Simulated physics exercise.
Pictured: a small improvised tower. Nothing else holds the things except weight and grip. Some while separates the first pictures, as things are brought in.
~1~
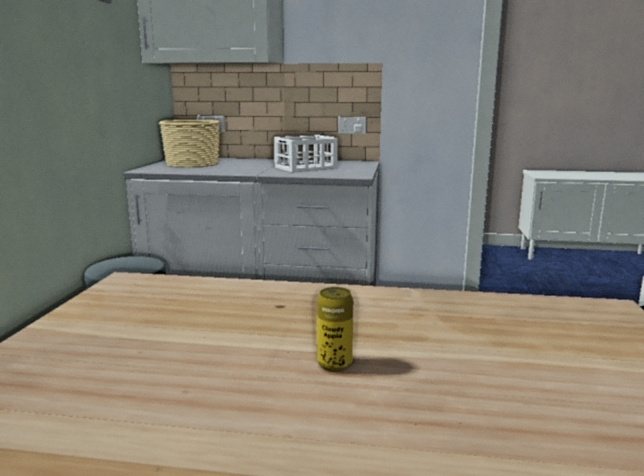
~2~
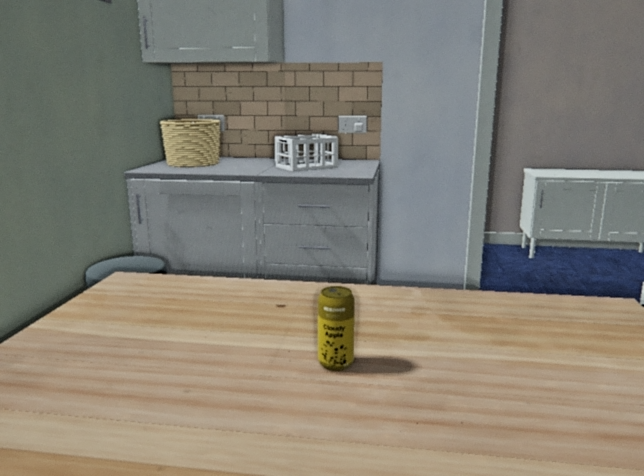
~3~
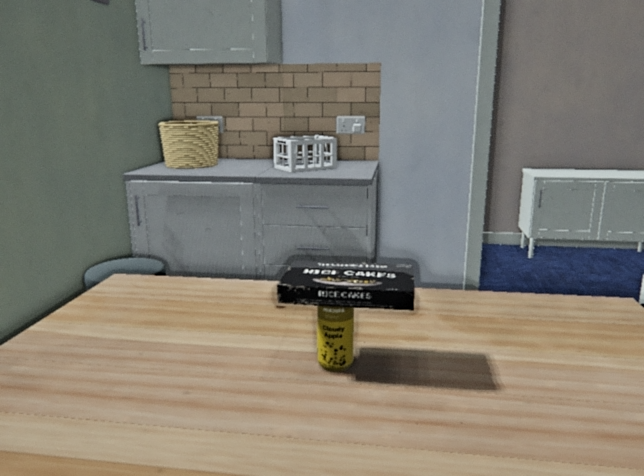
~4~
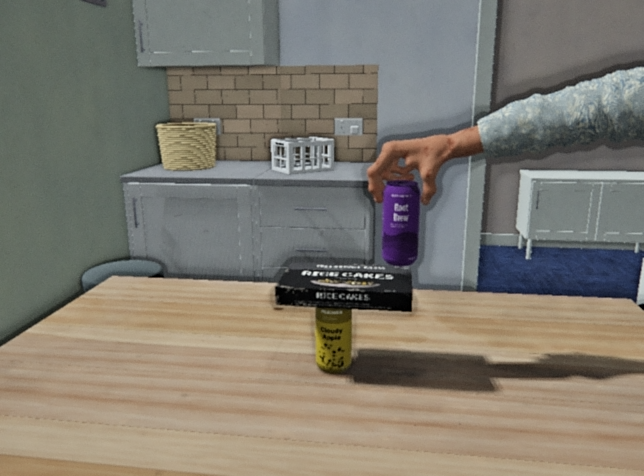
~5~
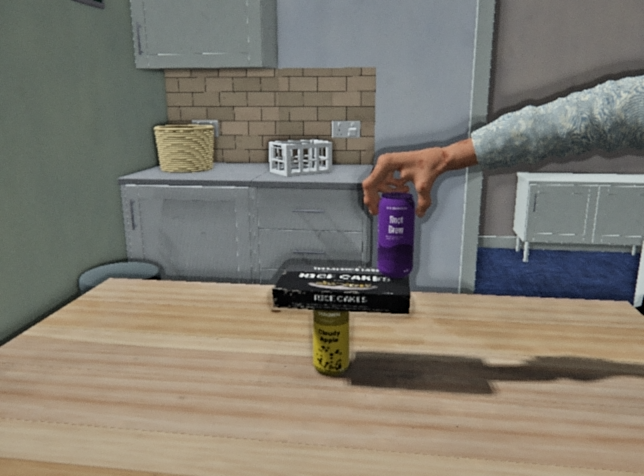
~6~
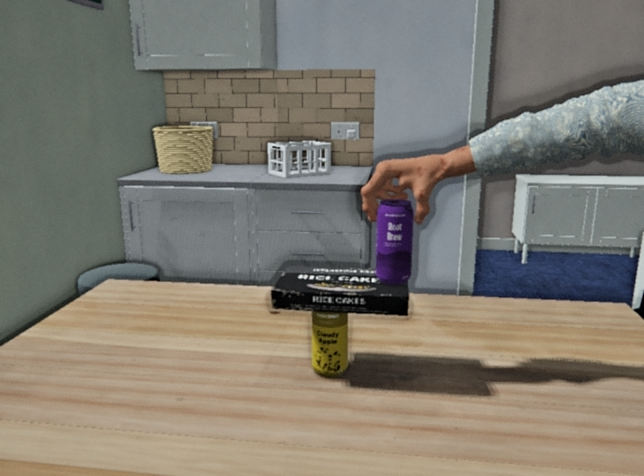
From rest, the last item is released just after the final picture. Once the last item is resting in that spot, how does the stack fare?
A fall.
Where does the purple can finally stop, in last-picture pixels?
It ends up close to (460, 364).
Then, 0.40 s later than the last frame, purple can and black packet now fallen.
Then, 0.50 s later than the last frame, things are still on the move.
Then, 0.80 s later than the last frame, purple can resting near (460, 362).
When it is over, fallen, purple can and black packet; yellow can as before. End places, in pixels of the last picture, purple can near (460, 364). The stack gives way.
